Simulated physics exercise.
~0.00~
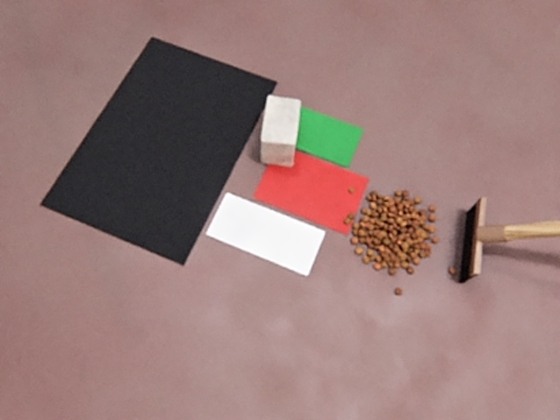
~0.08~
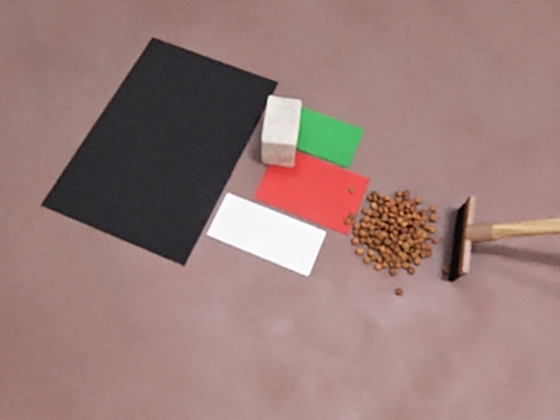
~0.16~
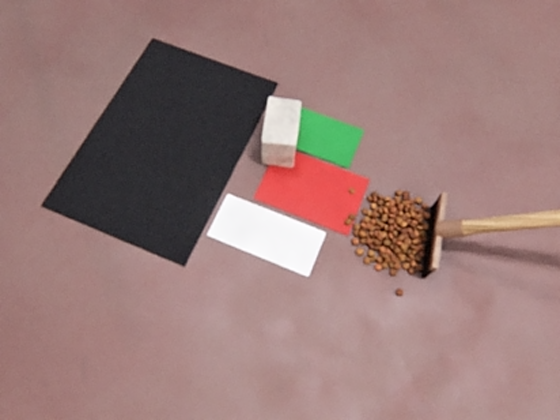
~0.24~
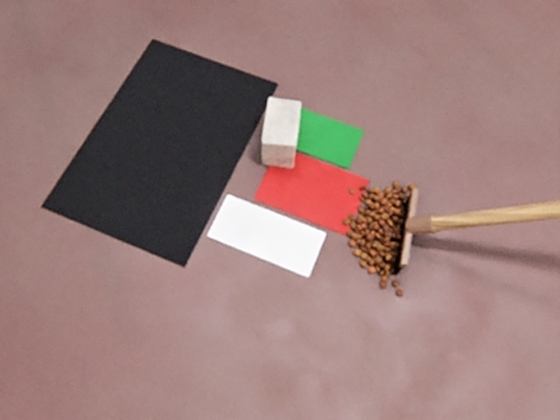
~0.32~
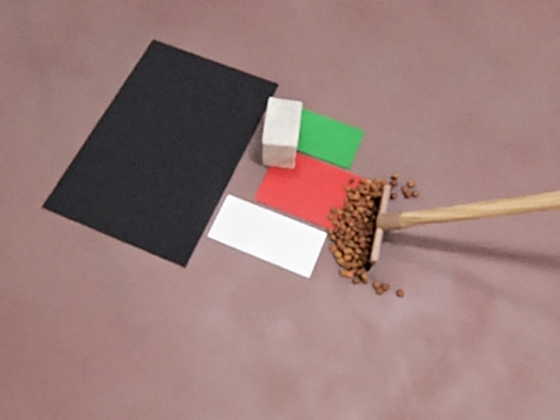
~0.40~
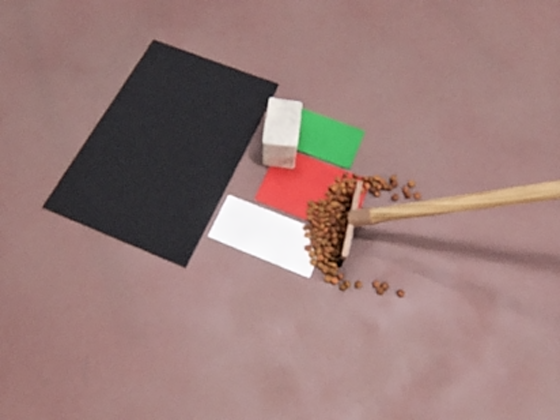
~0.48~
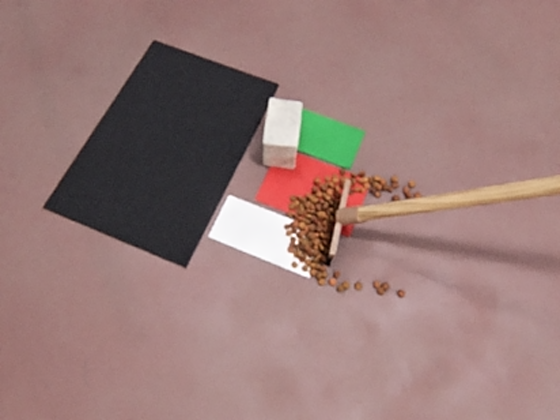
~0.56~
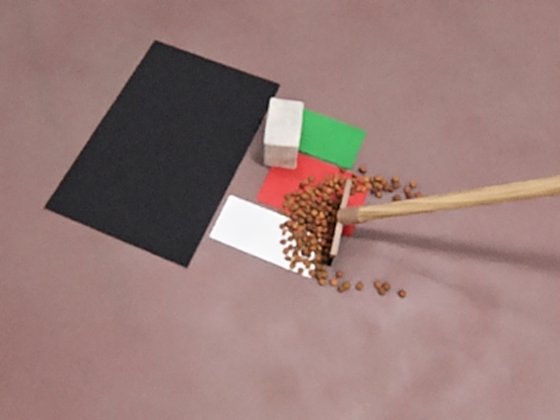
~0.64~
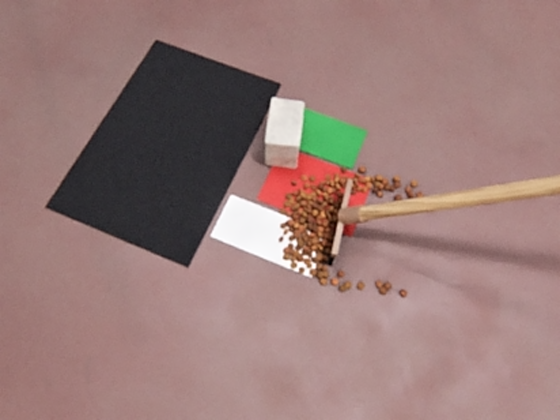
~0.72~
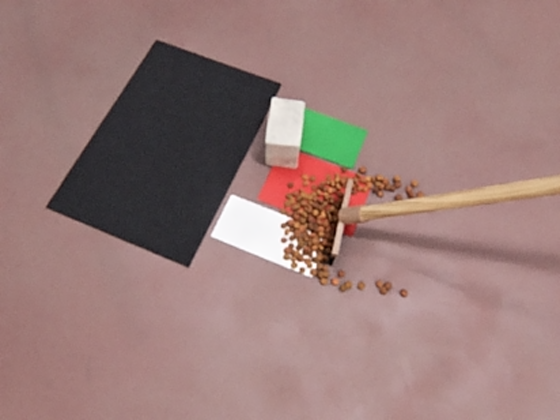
In this clip, a squeegee with a wooden handle pushes a pile of brown kibble leftwards across a surface with black, green, red and white sheets and a pale block, then stops, leaving the pieces spread mostly over the red and white sheets, with some trailing off them.
